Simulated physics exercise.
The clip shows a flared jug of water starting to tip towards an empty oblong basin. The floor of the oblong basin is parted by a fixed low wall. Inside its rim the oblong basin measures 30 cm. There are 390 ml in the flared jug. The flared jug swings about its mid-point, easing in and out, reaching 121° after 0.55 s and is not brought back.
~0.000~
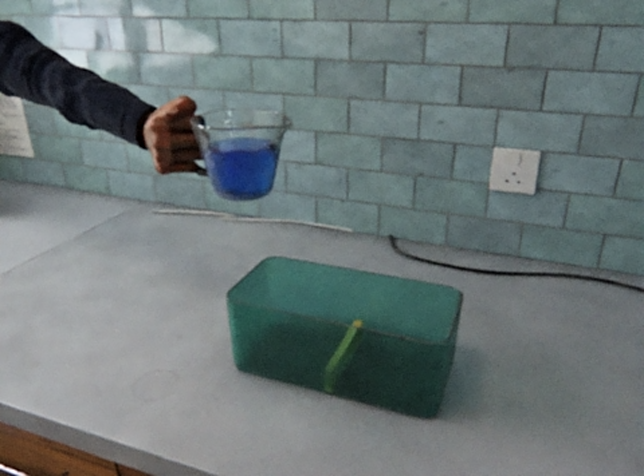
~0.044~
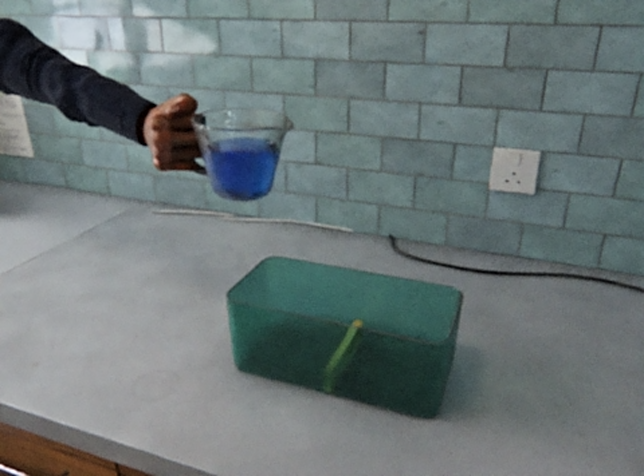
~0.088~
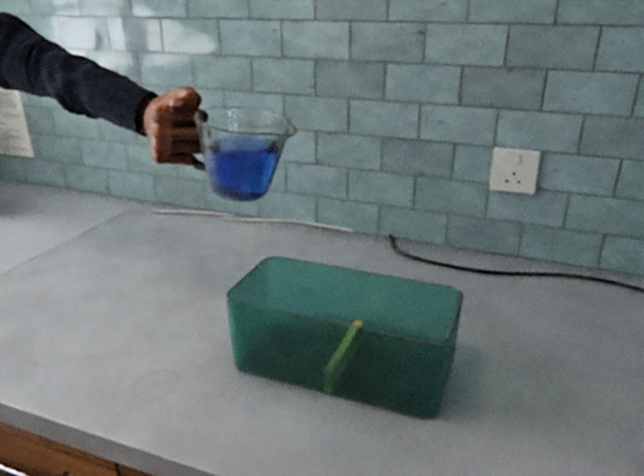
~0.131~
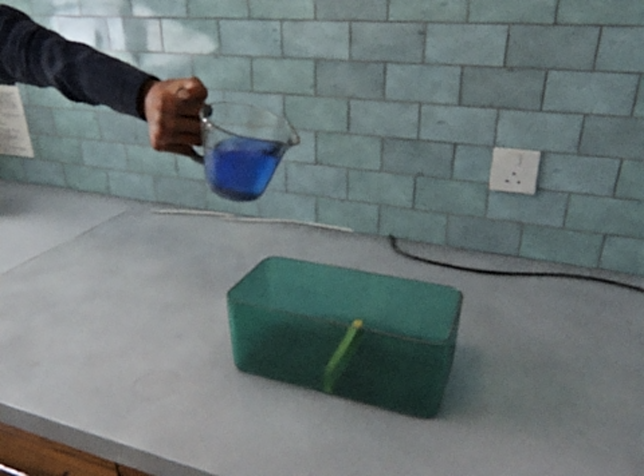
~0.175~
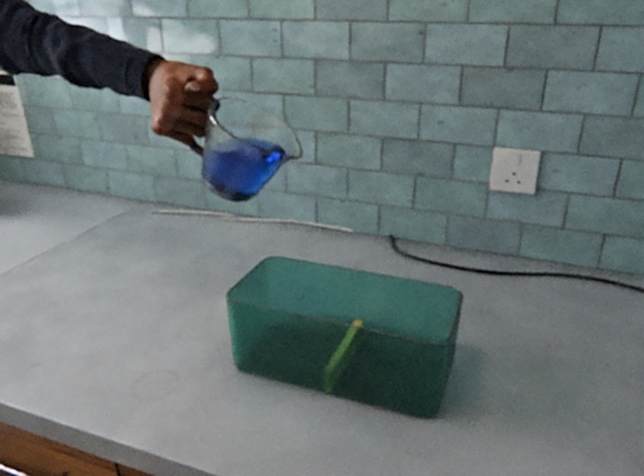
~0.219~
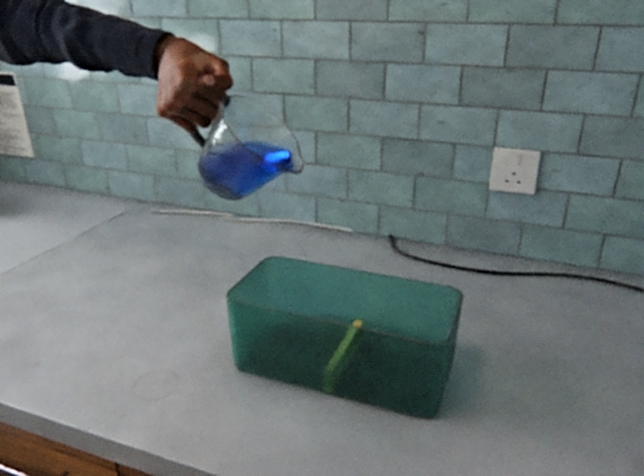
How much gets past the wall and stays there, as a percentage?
Roughly 14 per cent is past the wall.
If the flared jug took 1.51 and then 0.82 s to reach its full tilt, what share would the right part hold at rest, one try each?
First 20, then 10 per cent.
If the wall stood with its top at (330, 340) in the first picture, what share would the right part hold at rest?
In that case some 30 per cent.
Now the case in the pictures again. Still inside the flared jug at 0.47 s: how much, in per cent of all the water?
About 26 per cent.
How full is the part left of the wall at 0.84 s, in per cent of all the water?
About 76 per cent.
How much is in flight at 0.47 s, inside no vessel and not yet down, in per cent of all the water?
Near 48 in a hundred.
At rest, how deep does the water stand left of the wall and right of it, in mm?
Some 16 mm on the left and 2 mm on the right.
Then, 0.47 s in, the tilt is 114° and 26 per cent is still to pour, 26 is left of the wall and 0 right of it.
Then, 0.65 s in, the tilt is 121° and 0 per cent is still to pour, 86 is left of the wall and 3 right of it.
Then, 0.84 s in, the tilt is 121° and 0 per cent is still to pour, 77 is left of the wall and 12 right of it.
Then, 1.05 s in, the tilt is 121° and 0 per cent is still to pour, 77 is left of the wall and 14 right of it.
Finally, 77 per cent lies left of the wall, 14 right of it and 9 outside.
